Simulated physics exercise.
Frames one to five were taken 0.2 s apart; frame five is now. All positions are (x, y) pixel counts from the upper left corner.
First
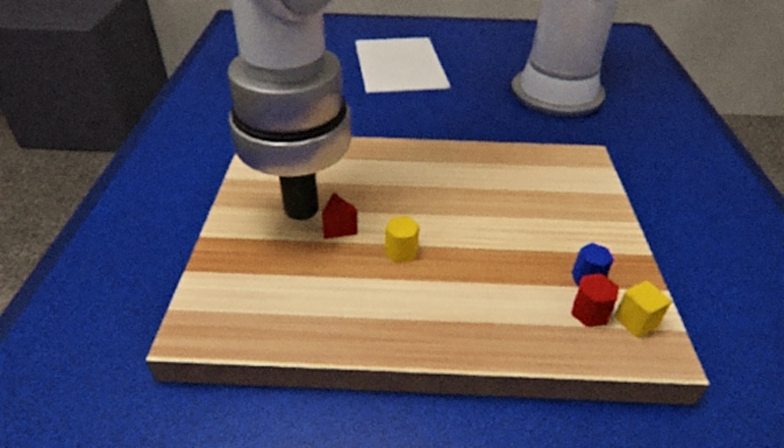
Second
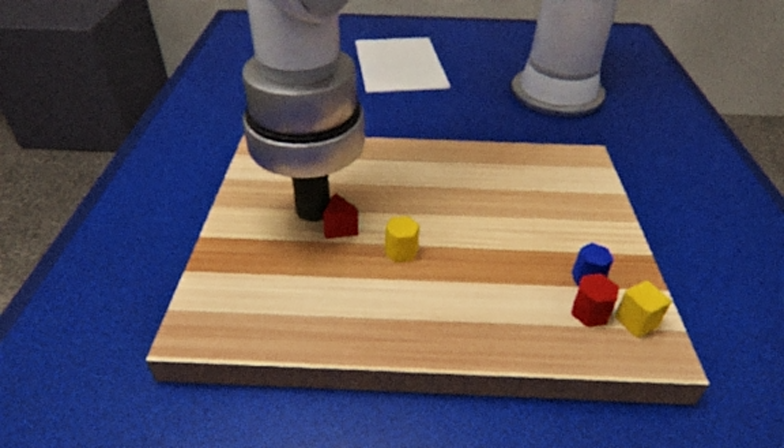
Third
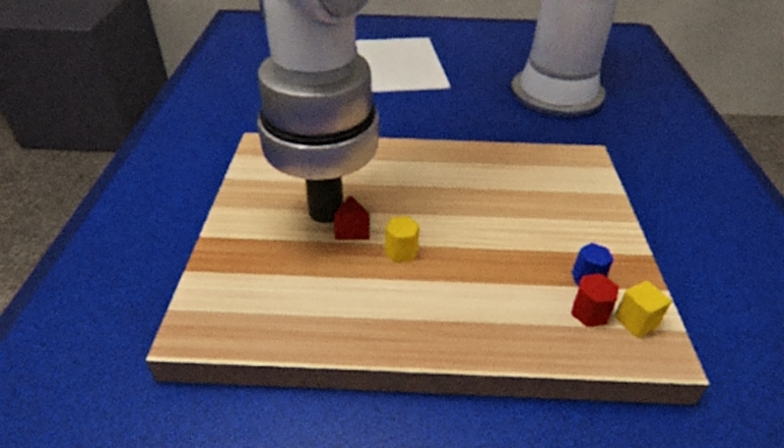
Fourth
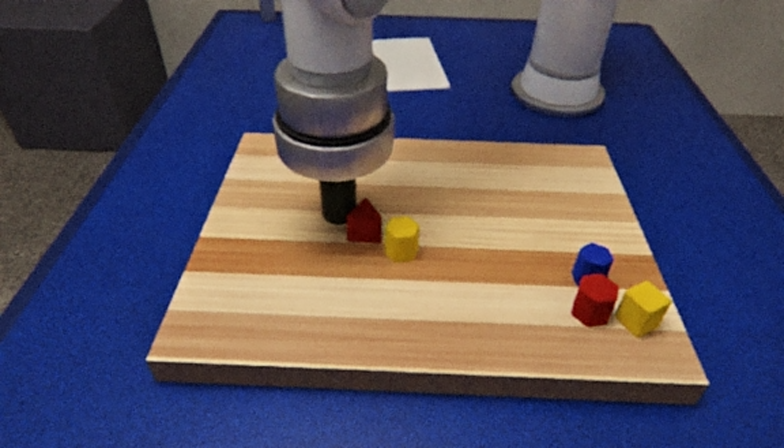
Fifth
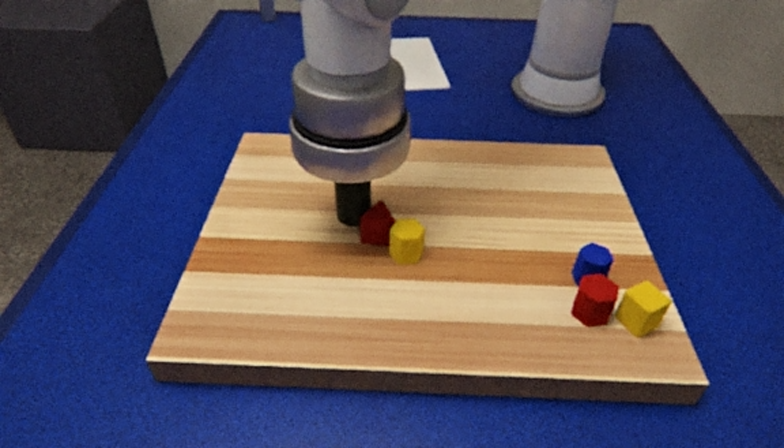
Robot arm with a black stick sliding a small red block rightward across a striped wooden board, then nudging a yellow block.
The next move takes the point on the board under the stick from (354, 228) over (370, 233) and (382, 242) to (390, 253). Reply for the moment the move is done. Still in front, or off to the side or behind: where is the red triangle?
The block lies off to the side or behind.
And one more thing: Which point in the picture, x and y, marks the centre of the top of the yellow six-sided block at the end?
At pixel (434, 237).
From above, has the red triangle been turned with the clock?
I'd say no.
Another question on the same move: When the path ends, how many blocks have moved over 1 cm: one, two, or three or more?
The count is two.
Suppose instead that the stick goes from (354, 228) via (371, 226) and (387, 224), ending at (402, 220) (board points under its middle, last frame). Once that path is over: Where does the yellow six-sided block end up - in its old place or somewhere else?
It gets displaced.
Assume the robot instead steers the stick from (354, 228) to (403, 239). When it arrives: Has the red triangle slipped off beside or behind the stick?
I believe not.
What follows on the original path. Halfway along, stick (376, 225); red triangle (405, 218), turned 25° anticlockwise; yellow six-sided block (425, 234), turned 50° clockwise.
At the end, stick (390, 241); red triangle (419, 221), turned 50° anticlockwise; yellow six-sided block (434, 237), turned 80° clockwise.
